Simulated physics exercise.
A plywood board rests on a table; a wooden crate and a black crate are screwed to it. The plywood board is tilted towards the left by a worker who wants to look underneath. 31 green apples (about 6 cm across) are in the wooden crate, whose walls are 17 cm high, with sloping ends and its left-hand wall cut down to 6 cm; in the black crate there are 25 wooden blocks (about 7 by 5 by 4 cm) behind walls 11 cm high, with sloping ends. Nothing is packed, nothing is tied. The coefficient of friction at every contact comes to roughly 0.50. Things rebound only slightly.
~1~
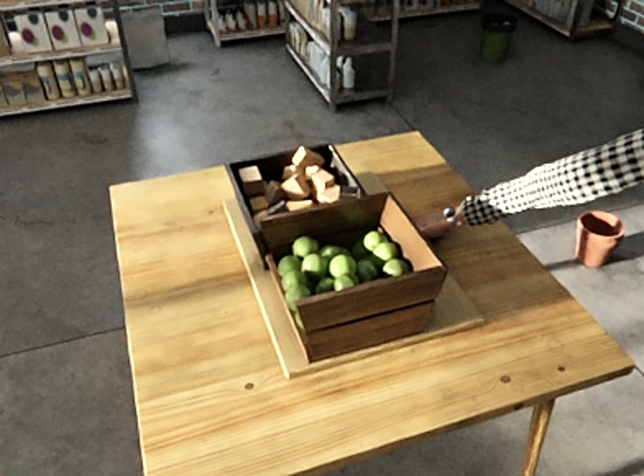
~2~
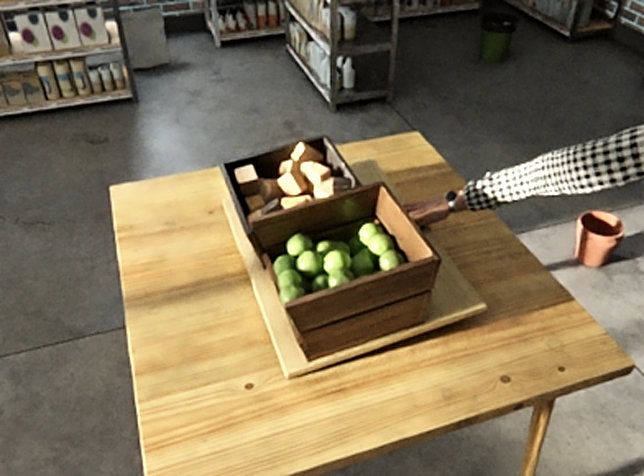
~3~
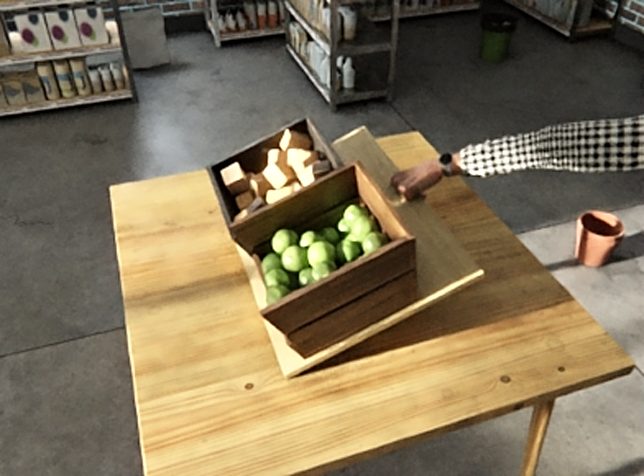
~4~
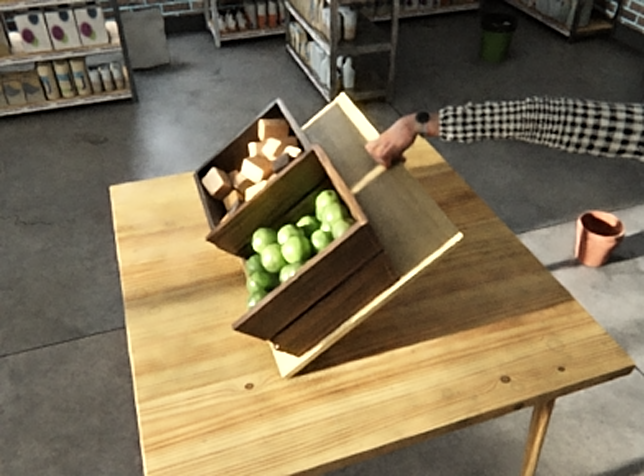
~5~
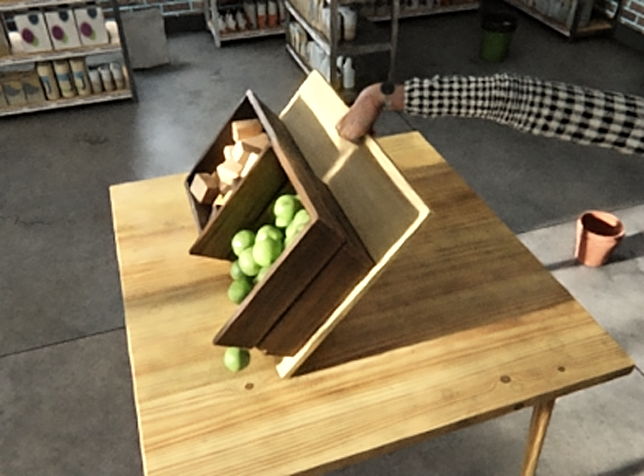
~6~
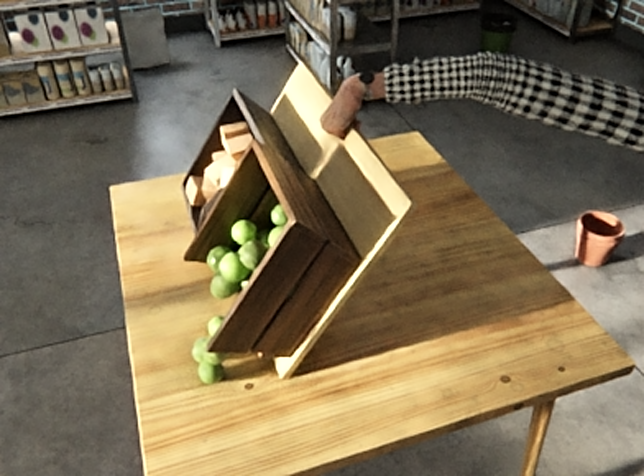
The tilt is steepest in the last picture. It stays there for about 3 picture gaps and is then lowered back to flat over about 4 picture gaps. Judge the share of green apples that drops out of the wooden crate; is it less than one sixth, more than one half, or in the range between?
The share is more than one half.
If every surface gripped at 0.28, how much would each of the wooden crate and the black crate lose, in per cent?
That would cost the wooden crate 40 and the black crate 0 per cent of the load.
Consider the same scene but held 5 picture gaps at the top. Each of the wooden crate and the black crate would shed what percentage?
In that case you'd see wooden crate shed 60 percent of its load and black crate shed 0 percent.
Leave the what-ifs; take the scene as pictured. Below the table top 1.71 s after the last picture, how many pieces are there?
Roughly 8 in all.
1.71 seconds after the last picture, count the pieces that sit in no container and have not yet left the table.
Near 12, give or take.
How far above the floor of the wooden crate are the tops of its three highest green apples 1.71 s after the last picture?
Some 6 centimetres up.
Then, 0.27 s after the last picture, tilt 56°; wooden crate 16 in, 15 out and black crate 25 in, 0 out.
Then, 0.61 s after the last picture, tilt 51°; wooden crate 12 in, 19 out and black crate 25 in, 0 out.
Then, 1.09 s after the last picture, tilt 0°; wooden crate 12 in, 19 out and black crate 25 in, 0 out.
When it is over (1.71 s after the last picture), wooden crate 12 in, 19 out and black crate 25 in, 0 out. Asked share, 19 of 31, 61 per cent.
